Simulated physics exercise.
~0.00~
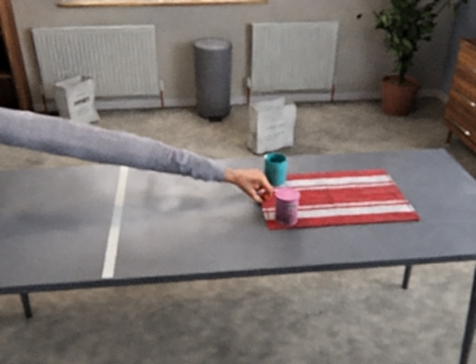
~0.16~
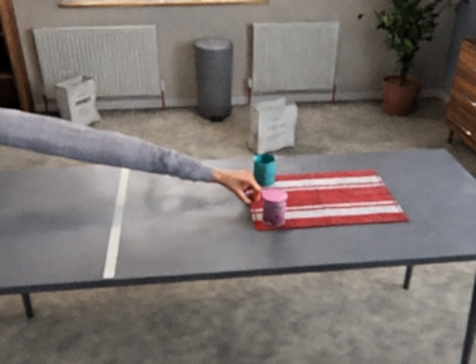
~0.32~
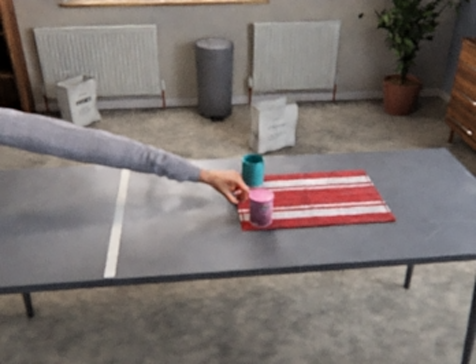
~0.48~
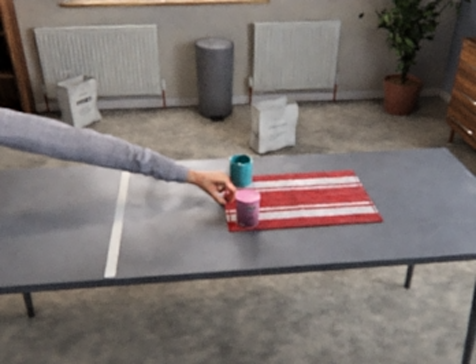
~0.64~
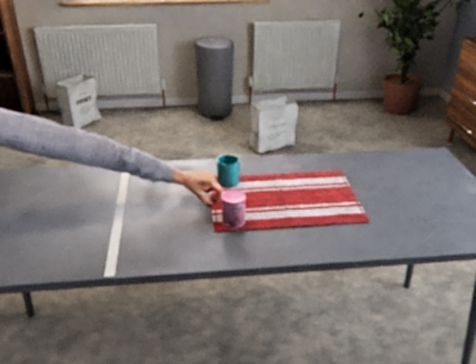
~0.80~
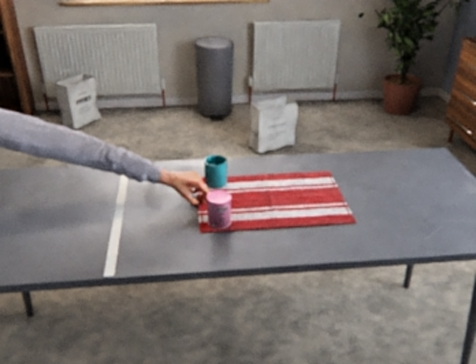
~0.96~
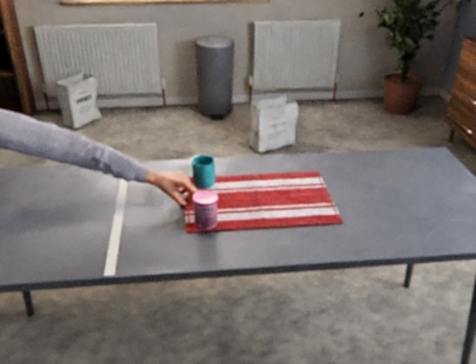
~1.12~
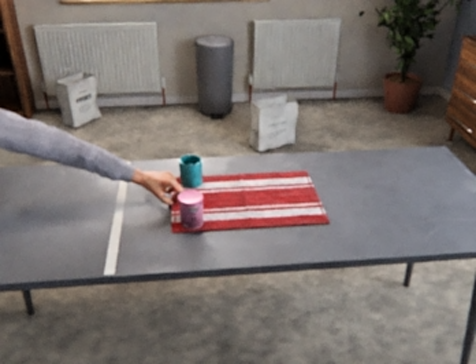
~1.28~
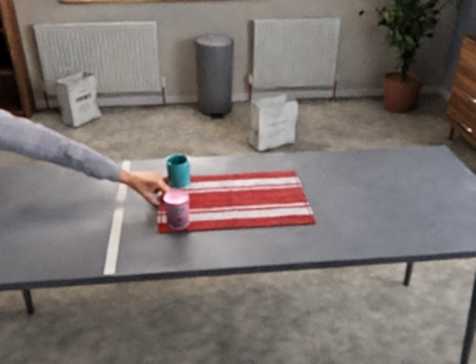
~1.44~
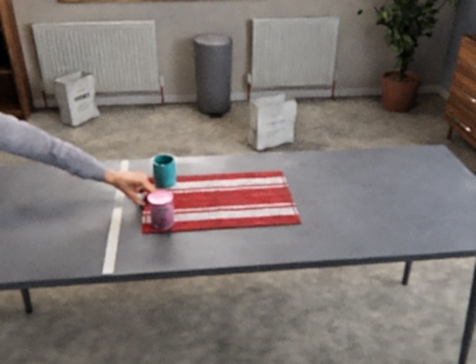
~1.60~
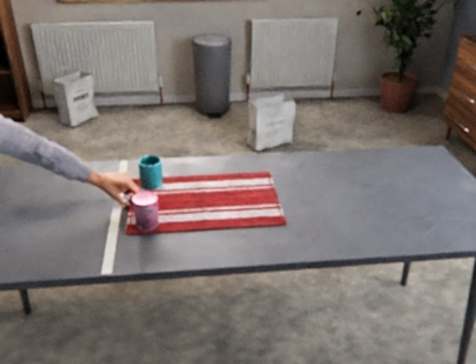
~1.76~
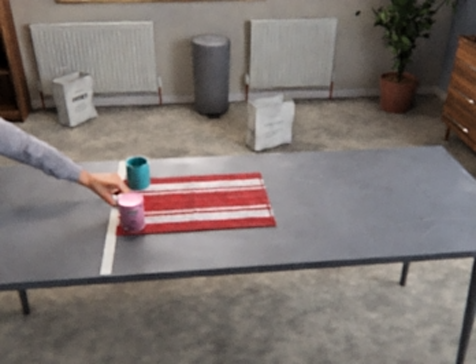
A hand dragging a red striped table runner left across a grey table to a pale tape line, mug and tin staying aboard.
